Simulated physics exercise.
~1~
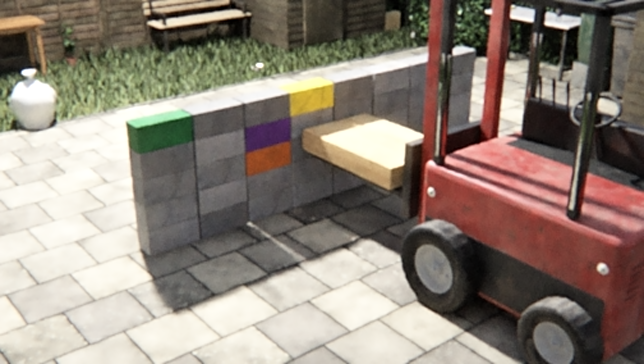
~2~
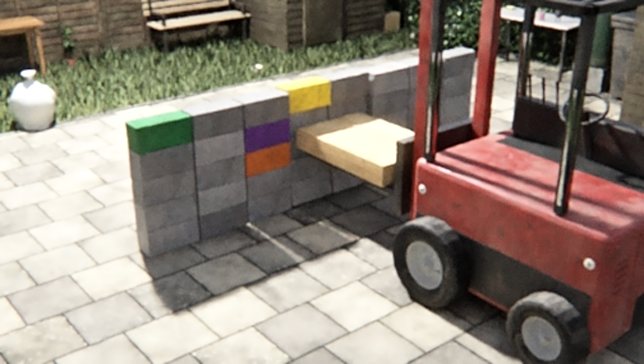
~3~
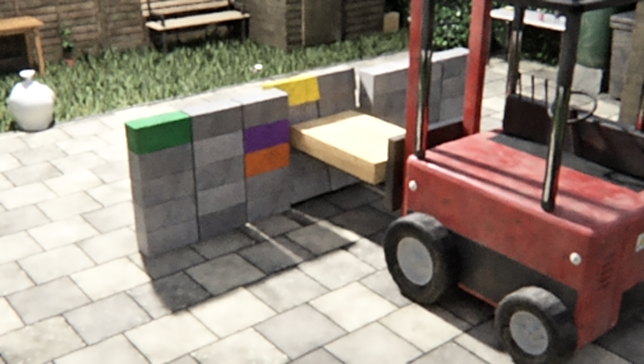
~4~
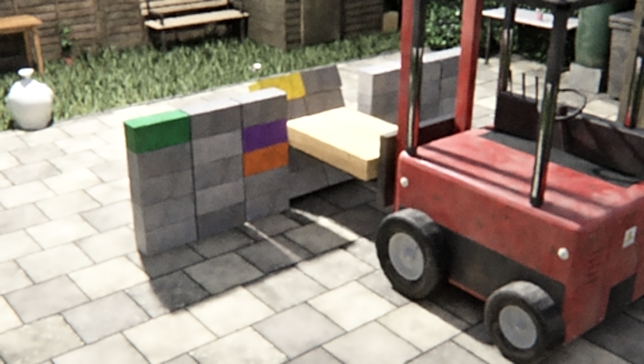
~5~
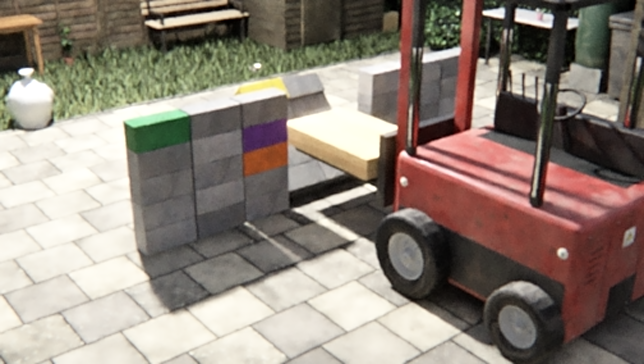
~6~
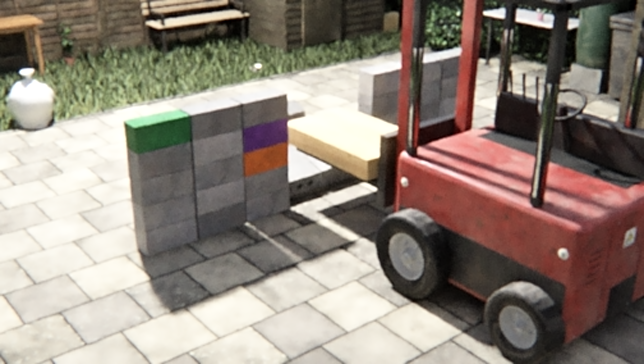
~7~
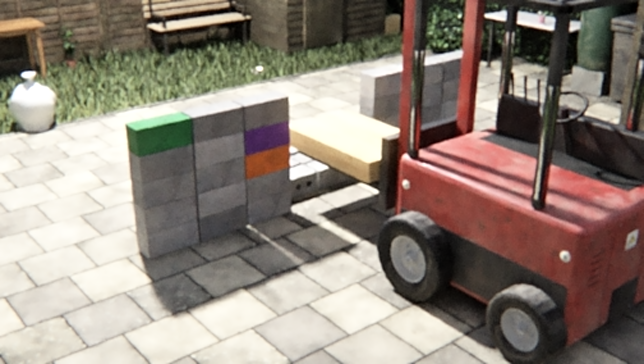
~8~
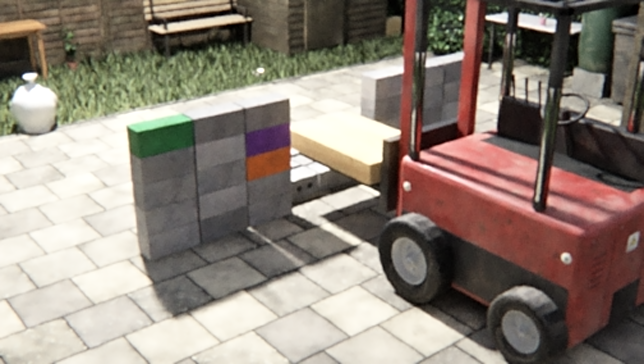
In a back yard, a red forklift's load topples a wall's middle, leaving purple standing.
